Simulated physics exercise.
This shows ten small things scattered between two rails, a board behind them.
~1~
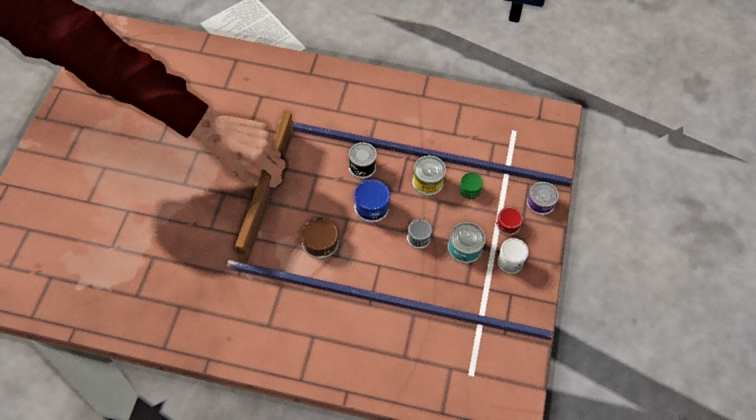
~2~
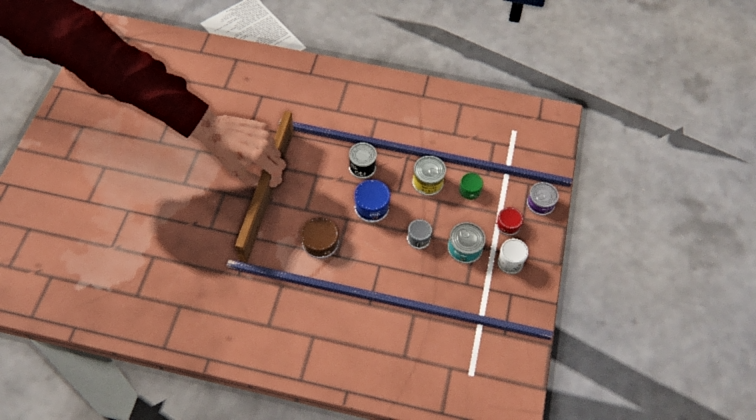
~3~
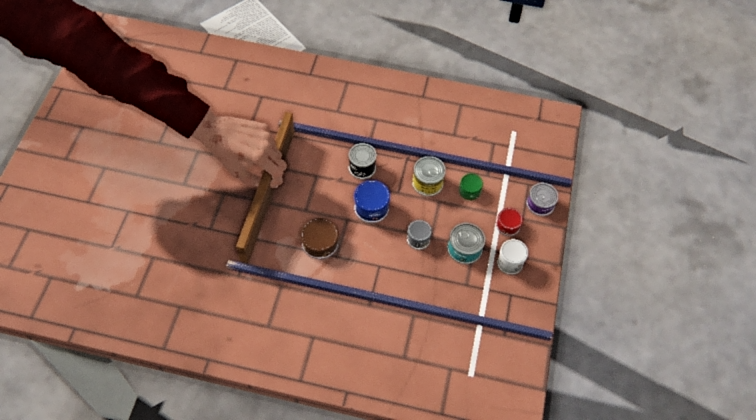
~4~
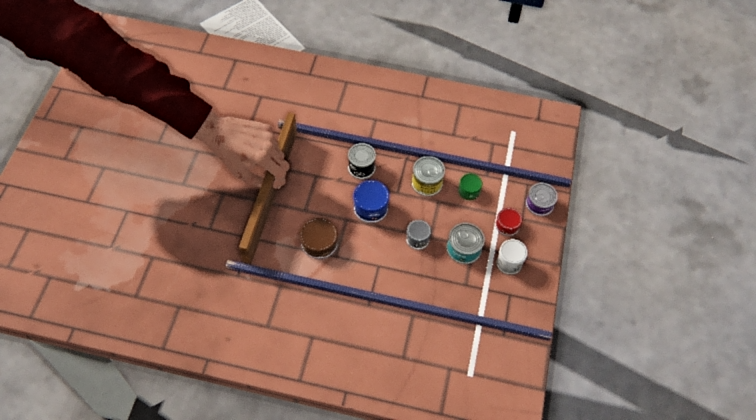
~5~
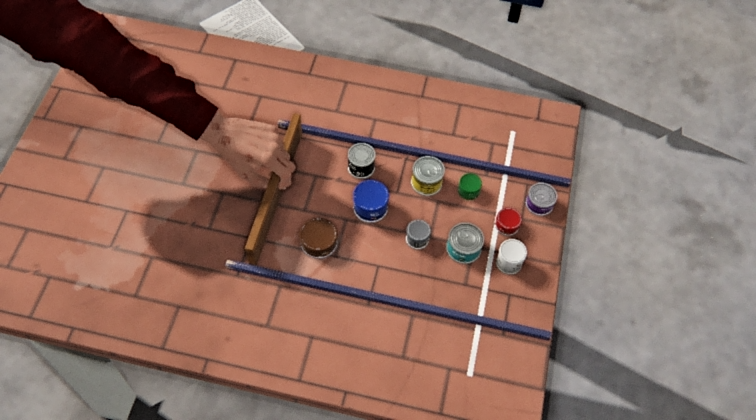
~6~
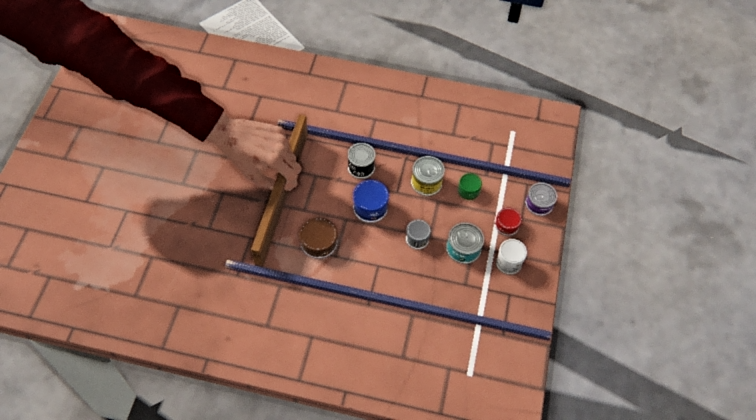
A hand in a dark red sleeve nudging a wooden board slightly right between two blue rails, the scattered small pots staying still.
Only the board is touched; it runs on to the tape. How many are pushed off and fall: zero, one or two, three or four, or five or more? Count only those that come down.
The number that fall off is one or two.
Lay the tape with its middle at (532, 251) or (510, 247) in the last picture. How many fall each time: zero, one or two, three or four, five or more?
One after another: Five or over; 3 or 4.
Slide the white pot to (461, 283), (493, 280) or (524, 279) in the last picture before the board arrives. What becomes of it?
The white pot survives; is kept; is kept.
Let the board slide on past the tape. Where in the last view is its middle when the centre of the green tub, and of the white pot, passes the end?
About (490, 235), and (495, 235) for the other.
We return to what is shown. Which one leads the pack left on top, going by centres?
The white pot.
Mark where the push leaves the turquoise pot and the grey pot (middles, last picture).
The turquoise pot at (533, 257), the grey pot at (504, 253).
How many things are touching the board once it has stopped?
It touches 4.
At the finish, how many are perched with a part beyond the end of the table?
1 of them.
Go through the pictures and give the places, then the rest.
In the first picture, purple tin (542, 199); white pot (513, 257); red tin (510, 221); board (266, 185); tape (495, 243).
In the second picture, white pot (512, 257); turquoise pot (466, 243).
In the third picture, red tin (509, 222); board (267, 186).
In the fourth picture, purple tin (541, 200); brown tin (319, 239).
In the fifth picture, white pot (511, 257); grey pot (418, 235).
In the sixth picture, purple tin (541, 199); white pot (511, 257); red tin (508, 222); board (281, 189); tape (493, 243).
Soon after, none off yet; purple tin at rest near (541, 199); white pot at rest near (511, 257); red tin at rest near (508, 222).
At rest, the number that fall off is one or two; fallen, green tub and purple tin.
